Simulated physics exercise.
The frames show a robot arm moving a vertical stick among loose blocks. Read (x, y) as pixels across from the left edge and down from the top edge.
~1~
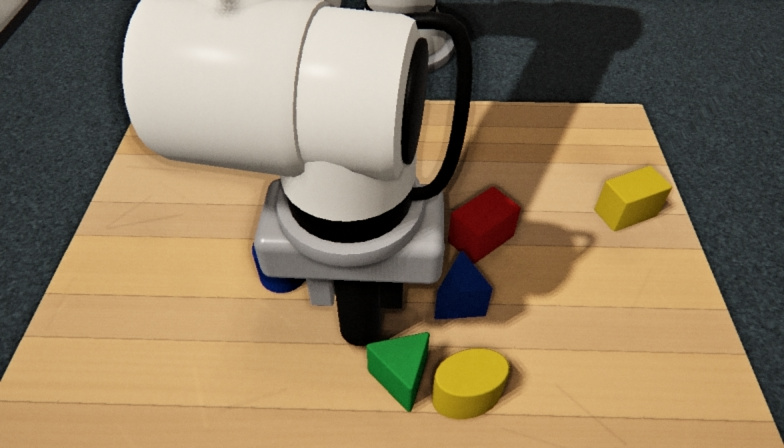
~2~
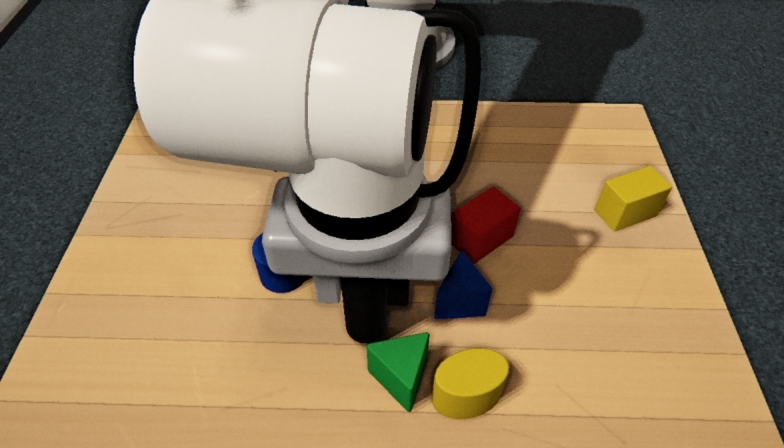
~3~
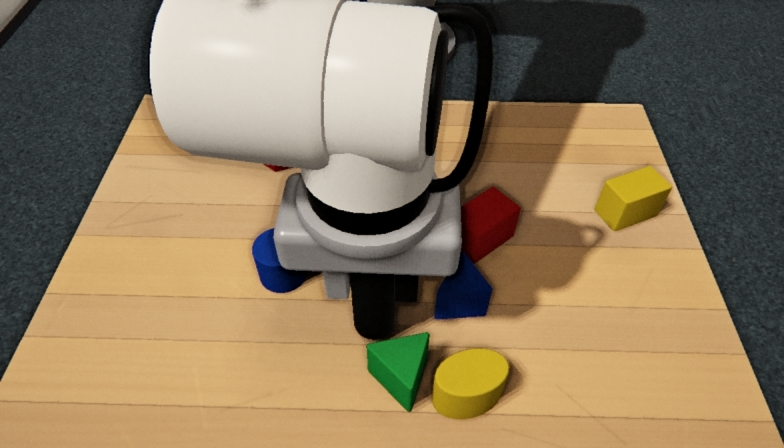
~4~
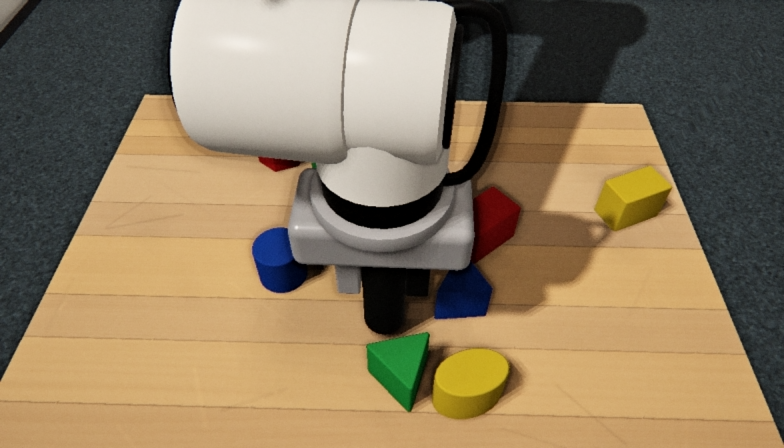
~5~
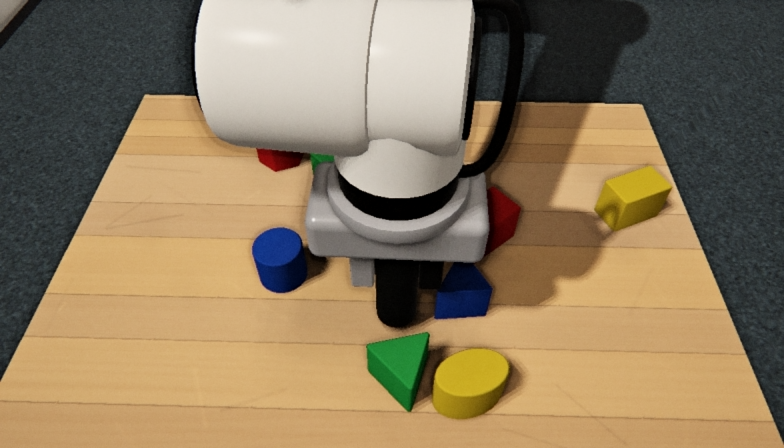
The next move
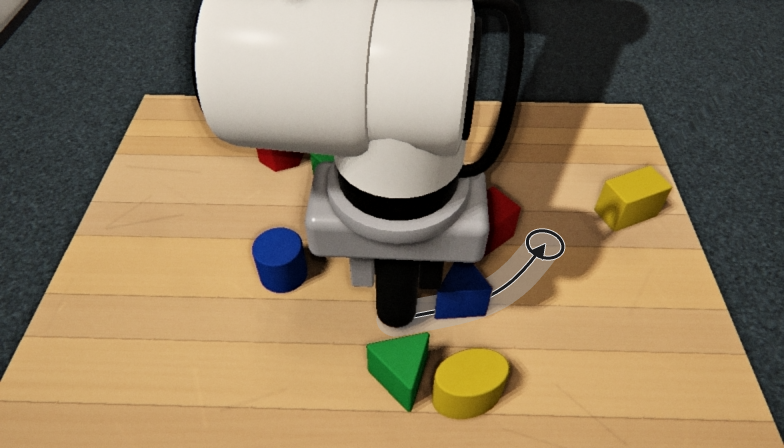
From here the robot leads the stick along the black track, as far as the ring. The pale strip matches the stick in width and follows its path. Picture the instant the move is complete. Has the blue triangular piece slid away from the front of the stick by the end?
No
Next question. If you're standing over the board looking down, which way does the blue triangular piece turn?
It spins against the clock.
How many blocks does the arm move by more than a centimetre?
My prediction: One block.
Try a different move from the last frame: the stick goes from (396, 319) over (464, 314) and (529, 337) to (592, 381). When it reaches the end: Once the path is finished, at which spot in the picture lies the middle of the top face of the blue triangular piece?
Just about (512, 264).
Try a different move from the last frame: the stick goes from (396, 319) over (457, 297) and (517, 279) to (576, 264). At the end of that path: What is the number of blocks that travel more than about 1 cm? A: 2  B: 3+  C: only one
The correct letter is C.
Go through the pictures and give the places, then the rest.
Stick tip (360, 329); block tops, blue triangular piece (464, 276); red oblong (487, 209), in the first picture.
Stick (366, 326); blocks unchanged, in the second picture.
Stick (374, 323); blocks unchanged, in the third picture.
Stick (384, 318); blocks unchanged, in the fourth picture.
Stick (396, 311); blue triangular piece (464, 276); red oblong partly hidden, in the fifth picture.
Path on the board, from (396, 319) by way of (460, 307) and (512, 281) to (545, 244).
On the path given first. One third of the way, stick (462, 298); blue triangular piece (496, 265), turned 45° anticlockwise.
Two thirds of the way, stick (515, 272); blue triangular piece (547, 237), turned 60° anticlockwise.
At the end, stick (548, 235); blue triangular piece (584, 206), turned 35° anticlockwise; red oblong in place.
